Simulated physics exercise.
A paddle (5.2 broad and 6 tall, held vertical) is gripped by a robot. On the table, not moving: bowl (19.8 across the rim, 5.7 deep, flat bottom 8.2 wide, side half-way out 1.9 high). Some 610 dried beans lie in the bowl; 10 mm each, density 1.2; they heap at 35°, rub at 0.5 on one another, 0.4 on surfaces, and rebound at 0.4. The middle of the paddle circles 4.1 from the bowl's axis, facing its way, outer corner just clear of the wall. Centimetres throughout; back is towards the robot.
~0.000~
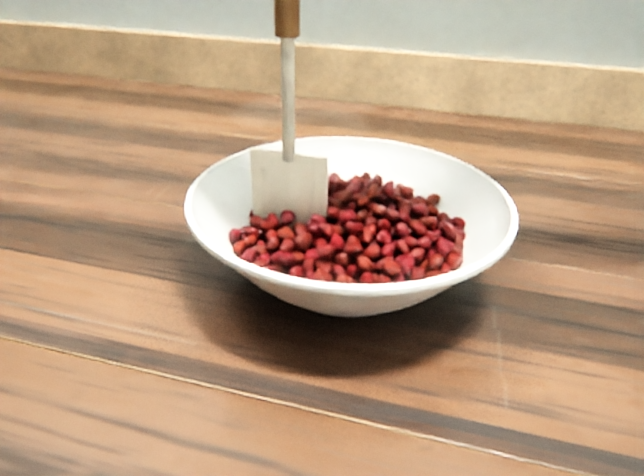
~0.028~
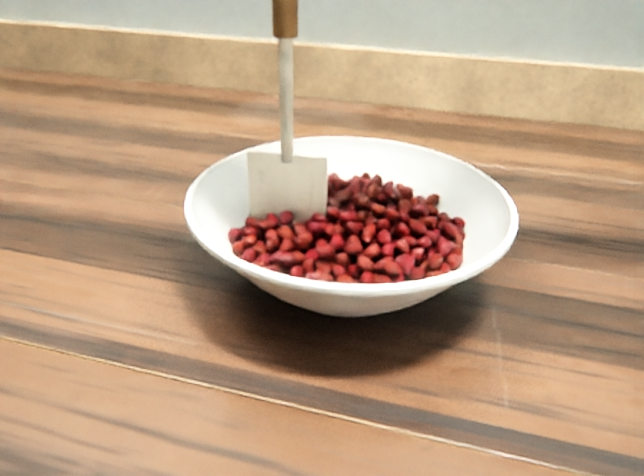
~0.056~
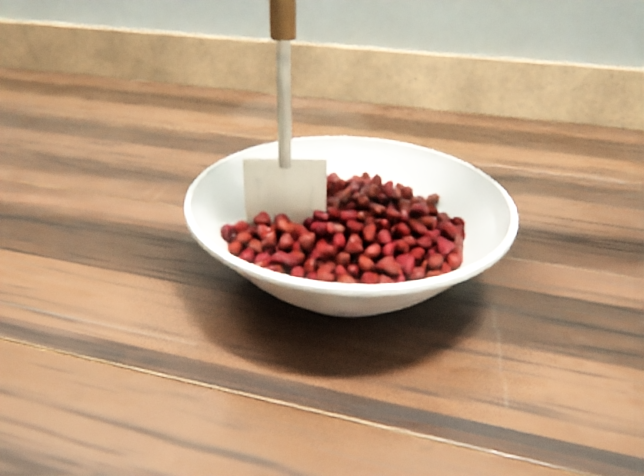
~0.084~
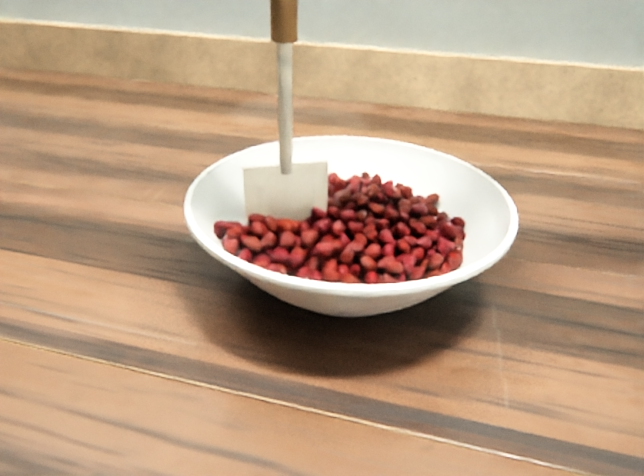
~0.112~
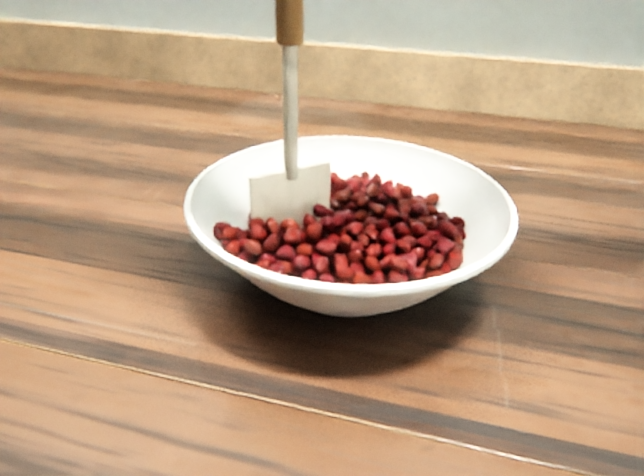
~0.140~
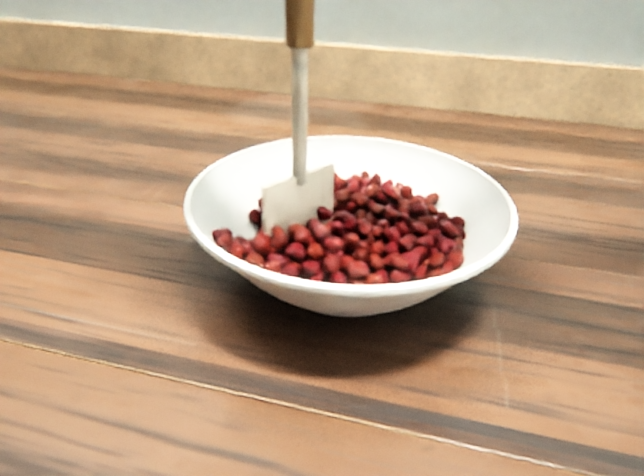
A white bowl of dark red beans sits on a brown wood-grain table, seen from slightly above, with a beige strip and pale grey wall behind. A flat, off-white paddle with a thin pale rod and brown handle stands upright in the bowl's left side. The paddle shifts slightly left, then turns and moves back right and nearer, nudging nearby beans, while the bowl and camera stay still.
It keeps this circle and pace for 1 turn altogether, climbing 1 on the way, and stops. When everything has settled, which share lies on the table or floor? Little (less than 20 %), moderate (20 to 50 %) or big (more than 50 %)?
Answer: Little; less than 20 % of the dried beans finish on the table or floor.
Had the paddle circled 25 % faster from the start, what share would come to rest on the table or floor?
It would be near 20 per cent.
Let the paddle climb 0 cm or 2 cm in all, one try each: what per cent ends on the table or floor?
About 15 and 5 per cent.
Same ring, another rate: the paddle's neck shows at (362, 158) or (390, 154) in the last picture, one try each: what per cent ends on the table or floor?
Some 35 and 40 per cent.
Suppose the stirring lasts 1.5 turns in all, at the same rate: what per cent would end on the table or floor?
It would be near 15 per cent.
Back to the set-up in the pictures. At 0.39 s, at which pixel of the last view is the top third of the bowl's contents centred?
At about (439, 203).
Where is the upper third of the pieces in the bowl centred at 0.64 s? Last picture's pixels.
Near (307, 168).
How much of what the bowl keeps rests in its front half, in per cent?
Some 55 per cent.
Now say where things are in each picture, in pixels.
In the first frame, paddle neck at (288, 130), 0° round; upper third of the load around (358, 222), from x 235 to 460, top at y 175; 610 in the bowl.
In the second frame, paddle neck at (287, 131), 5° round; upper third of the load around (357, 222), from x 235 to 460, top at y 175.
In the third frame, paddle neck at (285, 135), 17° round; upper third of the load around (353, 225), from x 225 to 460, top at y 175.
In the fourth frame, paddle neck at (286, 140), 30° round; upper third of the load around (345, 227), from x 220 to 460, top at y 175.
In the fifth frame, paddle neck at (291, 145), 43° round; upper third of the load around (345, 229), from x 220 to 460, top at y 175.
In the sixth frame, paddle neck at (300, 150), 56° round; upper third of the load around (351, 233), from x 220 to 460, top at y 175; 610 in the bowl.
By 0.39 s, 174° round, highest piece 8 above the table; 596 in the bowl, 14 in flight or on the tool.
By 0.64 s, 292° round, highest piece 8 above the table; 550 in the bowl, 50 on the table or floor, 10 in flight or on the tool.
By 0.97 s, 0° round, highest piece 6 above the table; 531 in the bowl, 79 on the table or floor.
By 1.67 s, 0° round, highest piece 6 above the table; 531 in the bowl, 79 on the table or floor.
Final count, 531 in the bowl, 79 on the table or floor. That is 13 % on the table or floor.
